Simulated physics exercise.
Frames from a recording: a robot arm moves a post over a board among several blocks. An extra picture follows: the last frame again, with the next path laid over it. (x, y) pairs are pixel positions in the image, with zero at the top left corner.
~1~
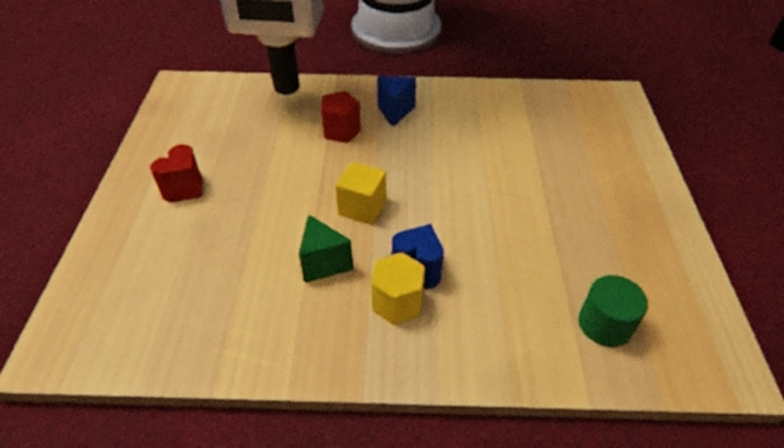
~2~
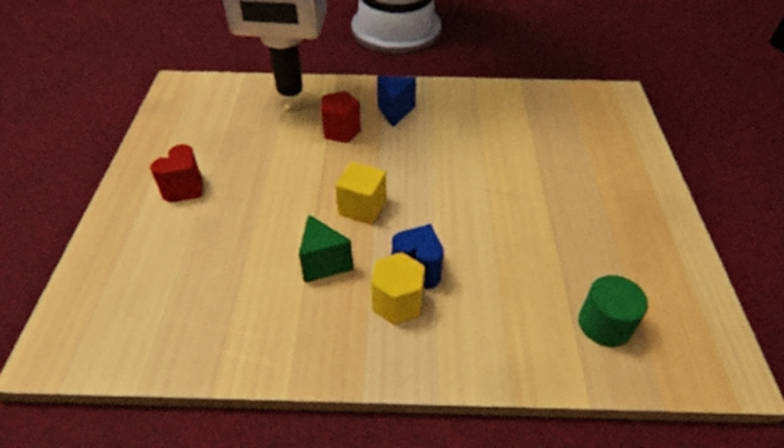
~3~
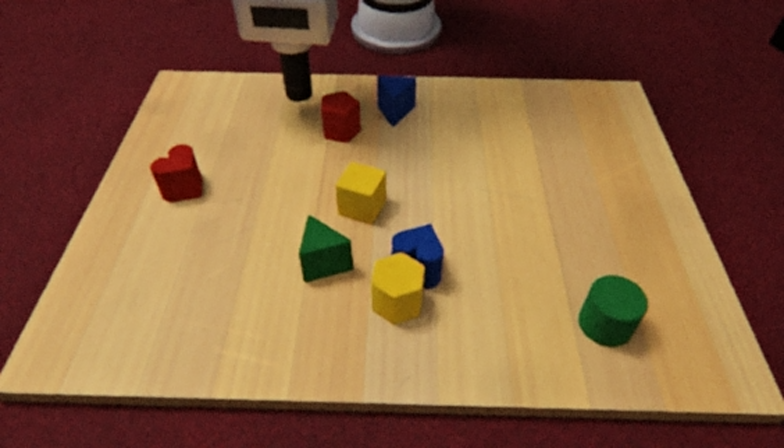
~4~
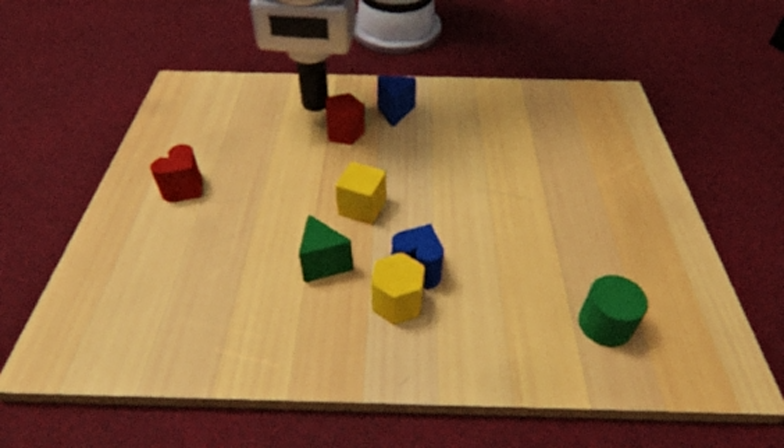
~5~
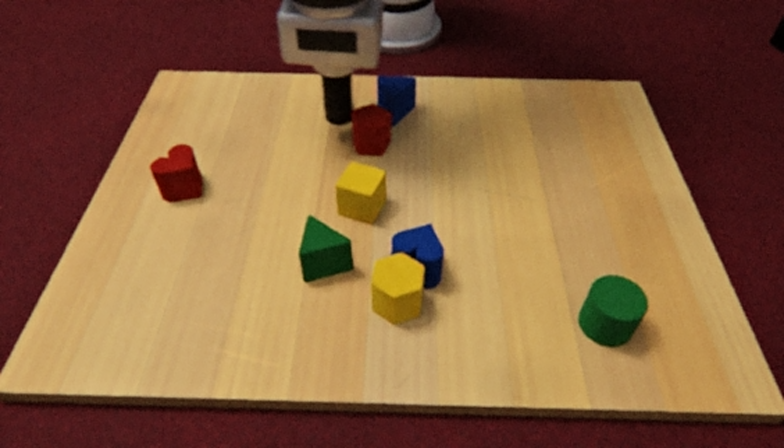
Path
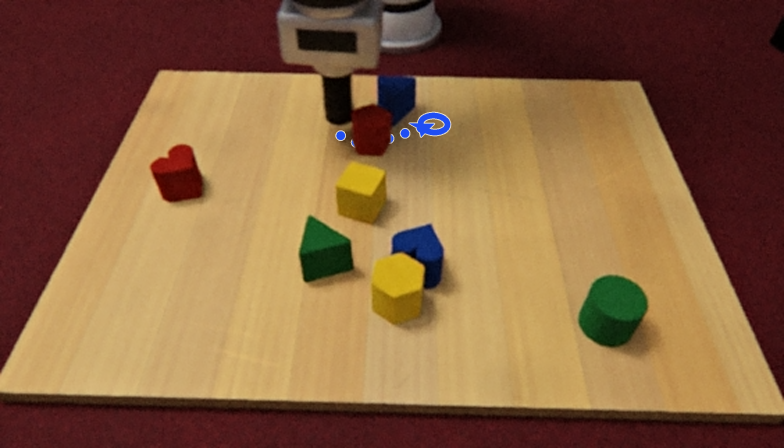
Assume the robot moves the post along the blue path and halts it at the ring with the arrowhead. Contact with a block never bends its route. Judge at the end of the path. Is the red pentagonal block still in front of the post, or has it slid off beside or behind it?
As far as I can tell, the red pentagonal block has dropped away to the side or behind.
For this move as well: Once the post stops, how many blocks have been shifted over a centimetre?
The count will be 1.
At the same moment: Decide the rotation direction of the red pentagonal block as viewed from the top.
It twists with the clock when seen from above.
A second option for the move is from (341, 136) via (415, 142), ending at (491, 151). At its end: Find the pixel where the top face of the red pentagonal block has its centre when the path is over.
So, by the moment the path ends, you'll find the top centre of the red pentagonal block at (441, 136).
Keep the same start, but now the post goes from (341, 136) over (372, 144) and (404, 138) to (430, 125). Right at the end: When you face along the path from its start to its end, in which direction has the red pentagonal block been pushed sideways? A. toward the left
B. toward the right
Choice B: Toward the right.
The line goes from (341, 136) over (372, 143) and (404, 134) to (434, 124).
What follows on the original path. One third of the way, post at (373, 125); red pentagonal block at (406, 122).
Two thirds of the way, post at (405, 116); red pentagonal block at (426, 121), turned 50° clockwise.
At the end, post at (436, 106); red pentagonal block at (430, 119), turned 75° clockwise; blue triangle unmoved.
